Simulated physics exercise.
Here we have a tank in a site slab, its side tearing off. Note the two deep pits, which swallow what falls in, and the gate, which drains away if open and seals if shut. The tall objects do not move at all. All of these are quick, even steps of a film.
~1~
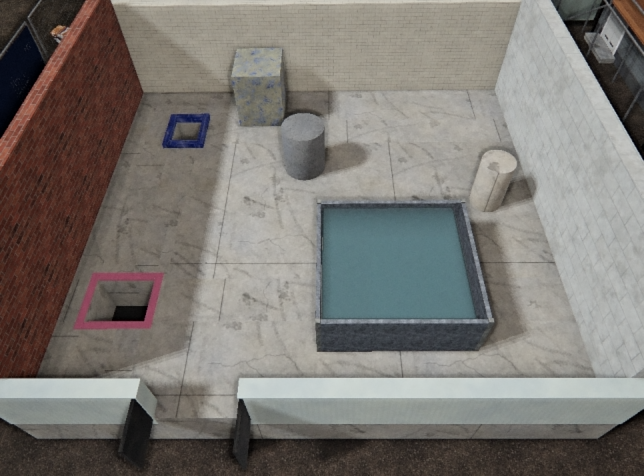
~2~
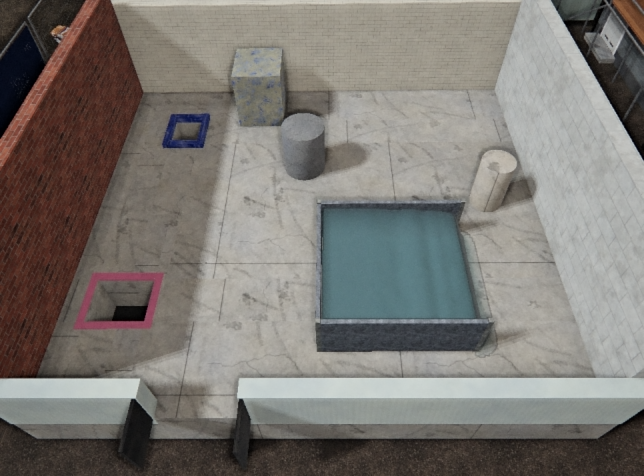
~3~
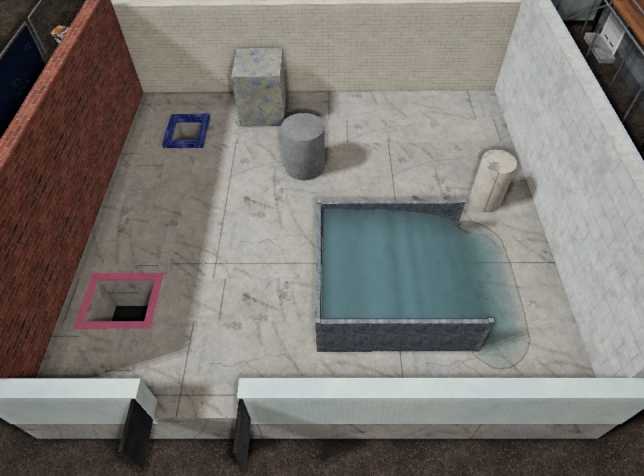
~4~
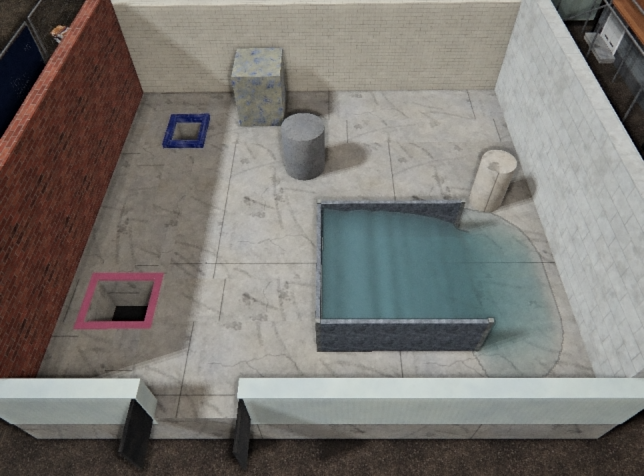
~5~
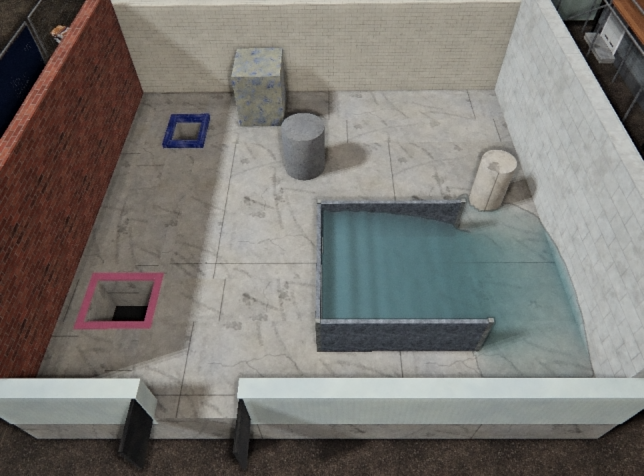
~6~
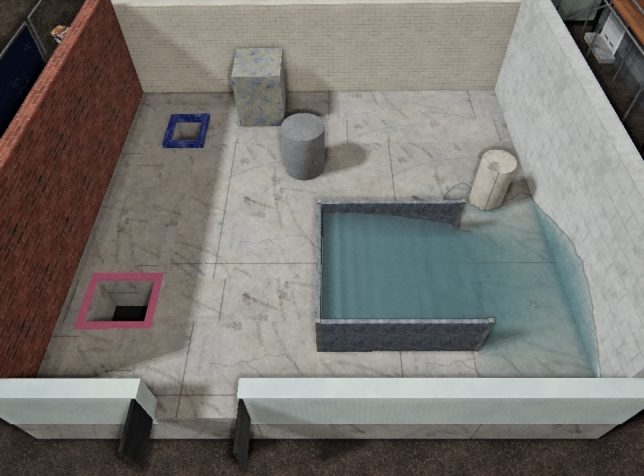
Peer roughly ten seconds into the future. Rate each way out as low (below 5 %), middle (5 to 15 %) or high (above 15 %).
Ratings - gate: Low; pink pit: Middle; blue pit: Low.
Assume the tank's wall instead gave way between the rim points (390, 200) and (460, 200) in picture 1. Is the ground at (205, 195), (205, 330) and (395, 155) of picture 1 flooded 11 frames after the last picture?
Unsoaked, then unsoaked, then soaked.
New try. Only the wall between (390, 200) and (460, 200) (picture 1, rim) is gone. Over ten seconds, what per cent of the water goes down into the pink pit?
Share recorded - pink: 4 %.
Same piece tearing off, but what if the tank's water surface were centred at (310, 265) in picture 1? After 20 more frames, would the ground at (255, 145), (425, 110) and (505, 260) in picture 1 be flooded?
Spot one unwetted, spot two wetted, spot three wetted.
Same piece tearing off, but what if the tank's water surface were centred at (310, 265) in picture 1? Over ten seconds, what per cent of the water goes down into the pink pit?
Share in the pink pit - 4 %.
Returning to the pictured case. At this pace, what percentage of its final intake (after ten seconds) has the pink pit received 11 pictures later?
I'd put it at 0 percent.
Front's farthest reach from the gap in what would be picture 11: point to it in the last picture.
Point: (507, 137) in the last picture's pixels.
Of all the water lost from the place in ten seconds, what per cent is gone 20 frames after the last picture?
I'd say about 5 per cent.
A moment on, water covers 15 % of the floor; the gate 0 %, the pink pit 0 %, the blue pit 0 %.
Next, water covers 25 % of the floor; the gate 0 %, the pink pit 0 %, the blue pit 0 %.
Then, water covers 55 % of the floor; the gate 0 %, the pink pit 0 %, the blue pit 0 %.
Later, water covers 85 % of the floor; the gate 2 %, the pink pit 5 %, the blue pit 0 %.
In the end, water covers 95 % of the floor; the gate 3 %, the pink pit 11 %, the blue pit 0 %.
